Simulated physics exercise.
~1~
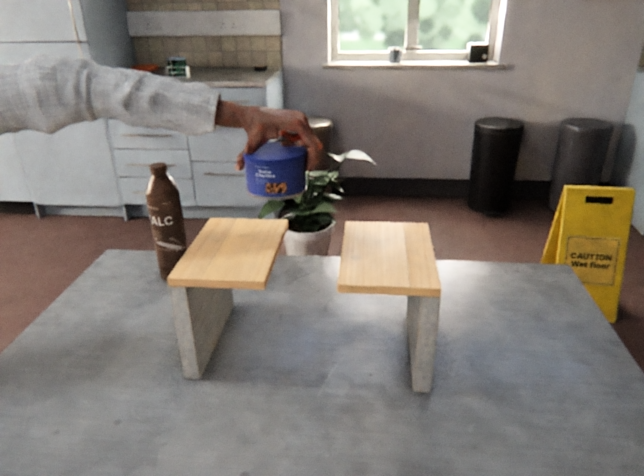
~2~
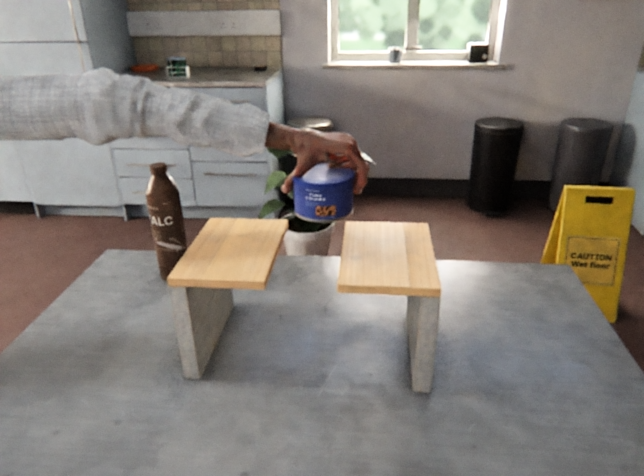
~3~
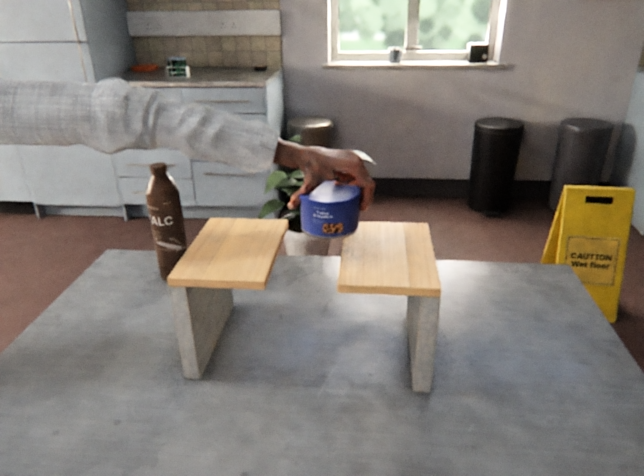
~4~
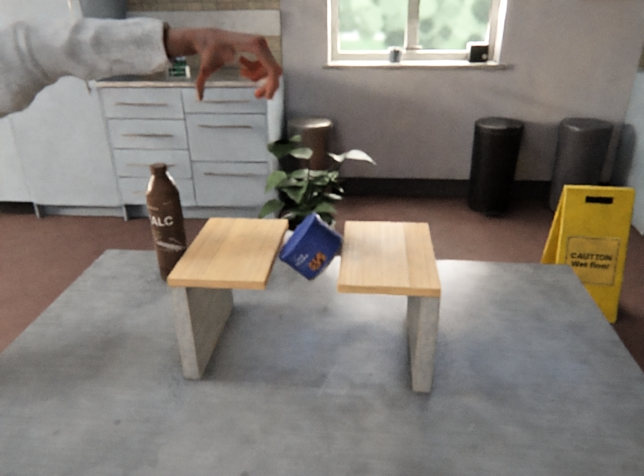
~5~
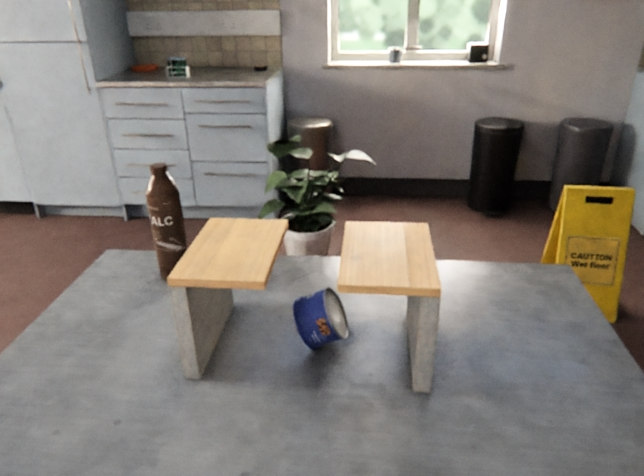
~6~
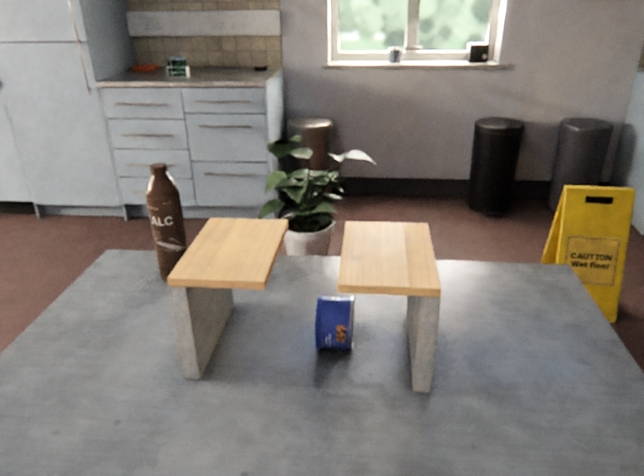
The video shows a hand carrying a blue tub over the slot between two wooden-topped ledges on a grey table, beside a brown bottle. The hand lets go and withdraws, and the tub tips, drops through the gap and ends up on its side on the table.
